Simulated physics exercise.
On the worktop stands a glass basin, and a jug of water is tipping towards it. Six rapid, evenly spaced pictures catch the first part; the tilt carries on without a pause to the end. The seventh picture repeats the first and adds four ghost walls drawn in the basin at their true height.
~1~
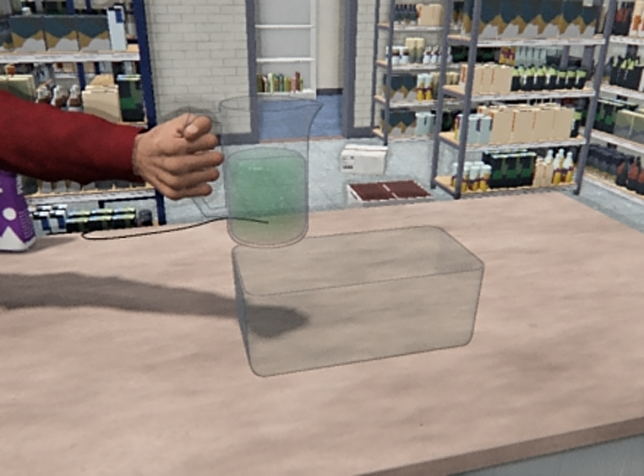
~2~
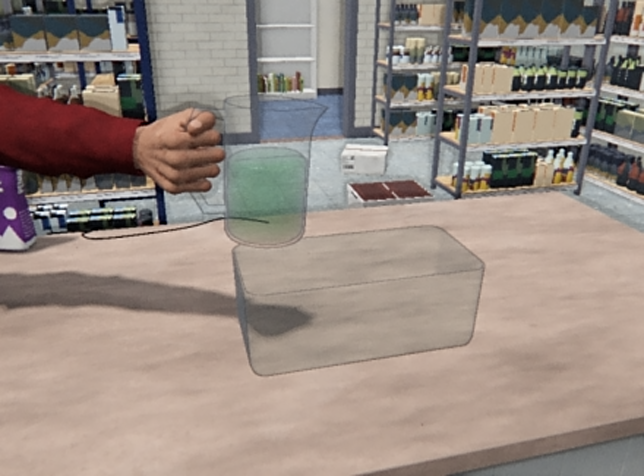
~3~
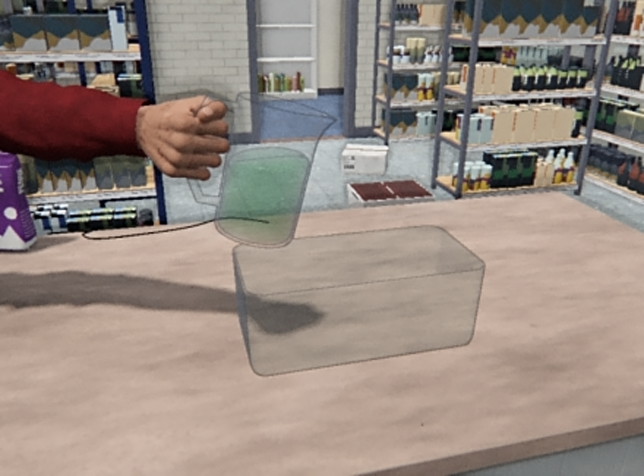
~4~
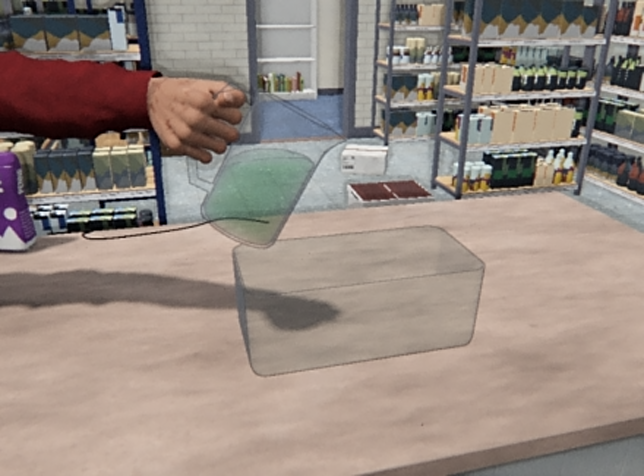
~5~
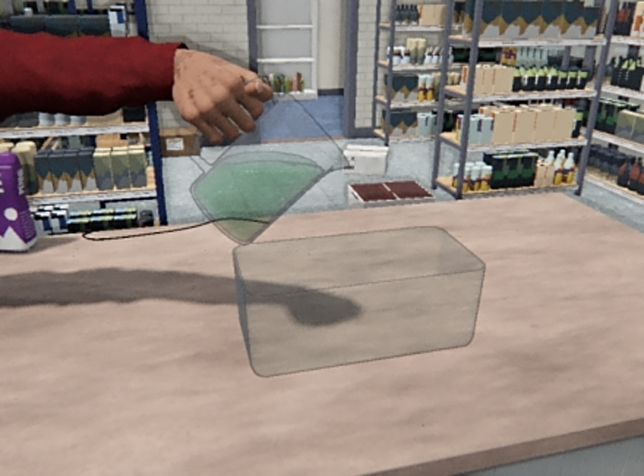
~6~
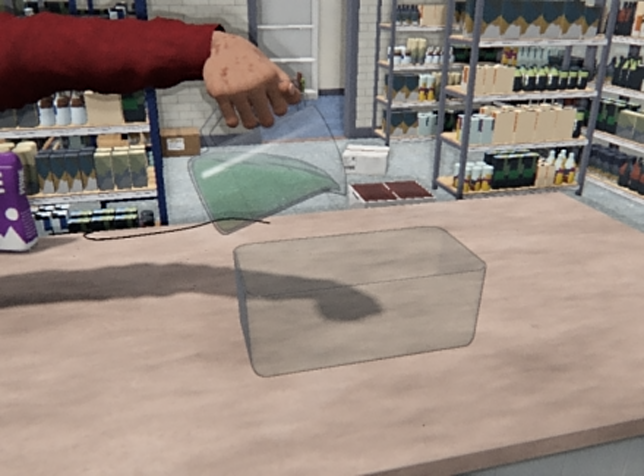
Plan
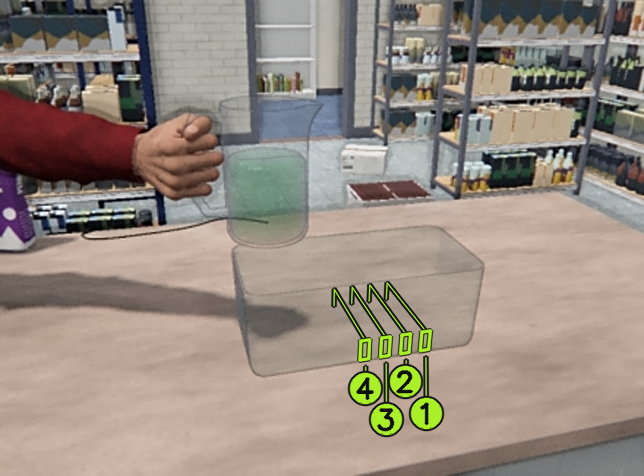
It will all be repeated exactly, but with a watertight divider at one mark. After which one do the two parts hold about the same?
The answer is position 3.
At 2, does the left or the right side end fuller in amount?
The left one.
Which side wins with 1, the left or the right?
The left side.
On the marked copy, 1 at (425, 357); 2 at (406, 360); 3 at (386, 363); 4 at (365, 366).
If 1 is chosen, about 79 % ends left of the wall and 15 % right of it; 6 % is lost outside.
If 2 is chosen, about 80 % ends left of the wall and 14 % right of it; 6 % is lost outside.
If 3 is chosen, about 58 % ends left of the wall and 40 % right of it.
If 4 is chosen, about 16 % ends left of the wall and 82 % right of it.
